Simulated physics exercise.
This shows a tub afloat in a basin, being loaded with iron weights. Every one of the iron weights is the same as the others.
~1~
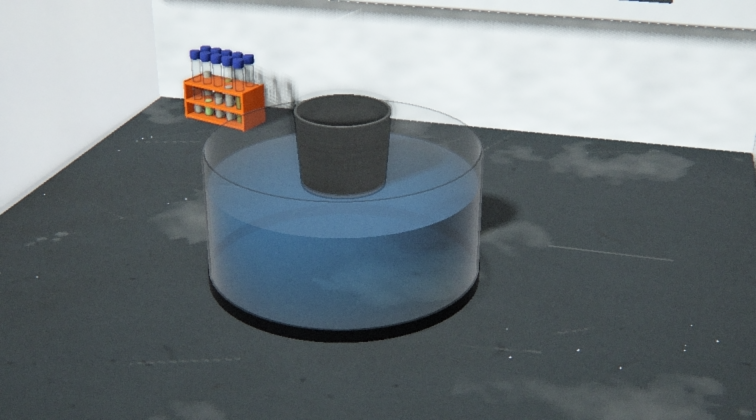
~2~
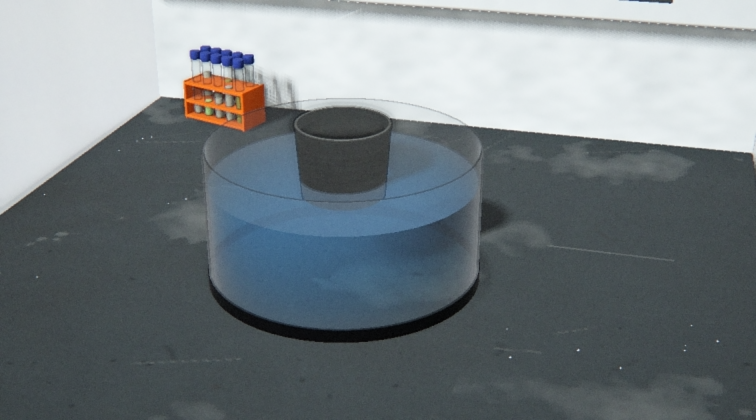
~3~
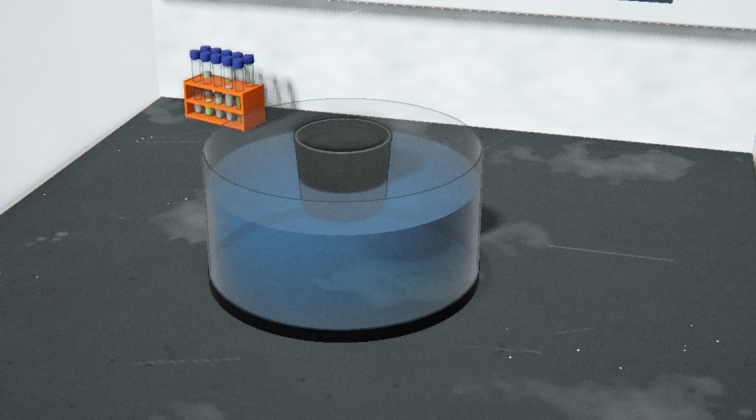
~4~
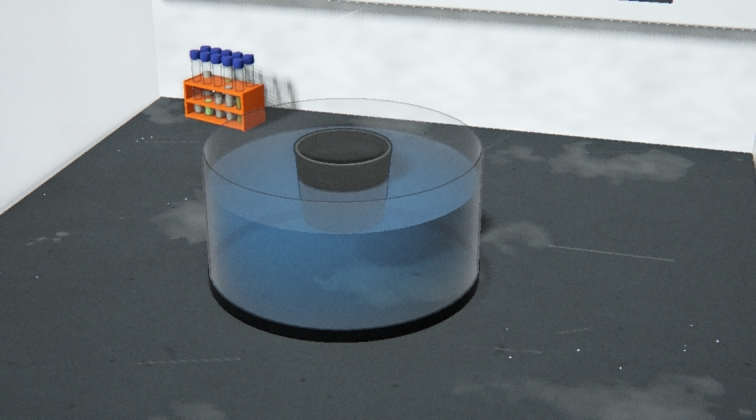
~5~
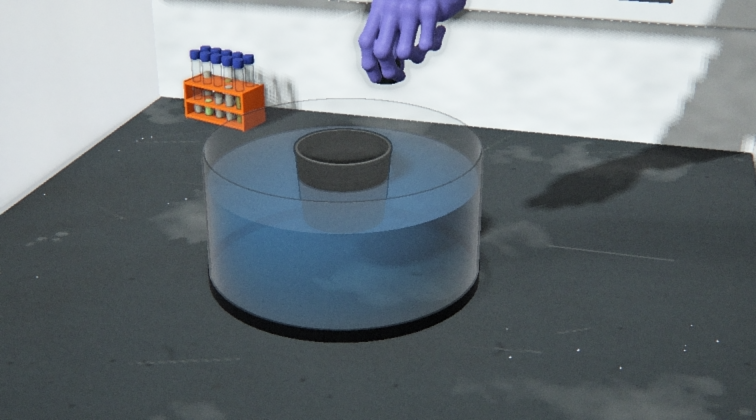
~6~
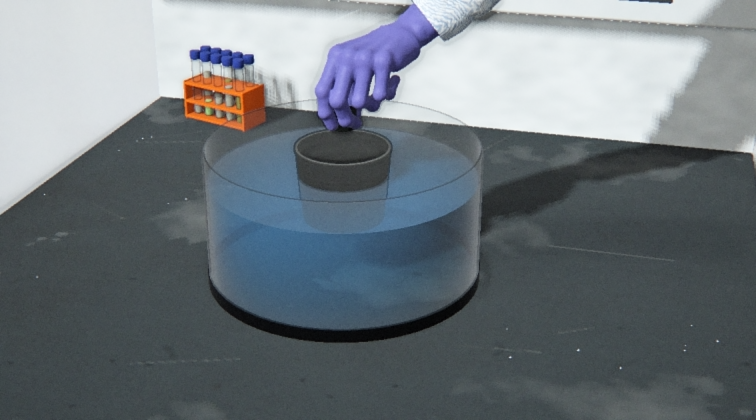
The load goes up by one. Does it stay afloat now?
Yes.
Soon after, the iron weight is in and the tub dips.
Later, it steadies; about a fifth of its side above the surface.
In the end, the tub floats; about a fifth of its side above the surface.
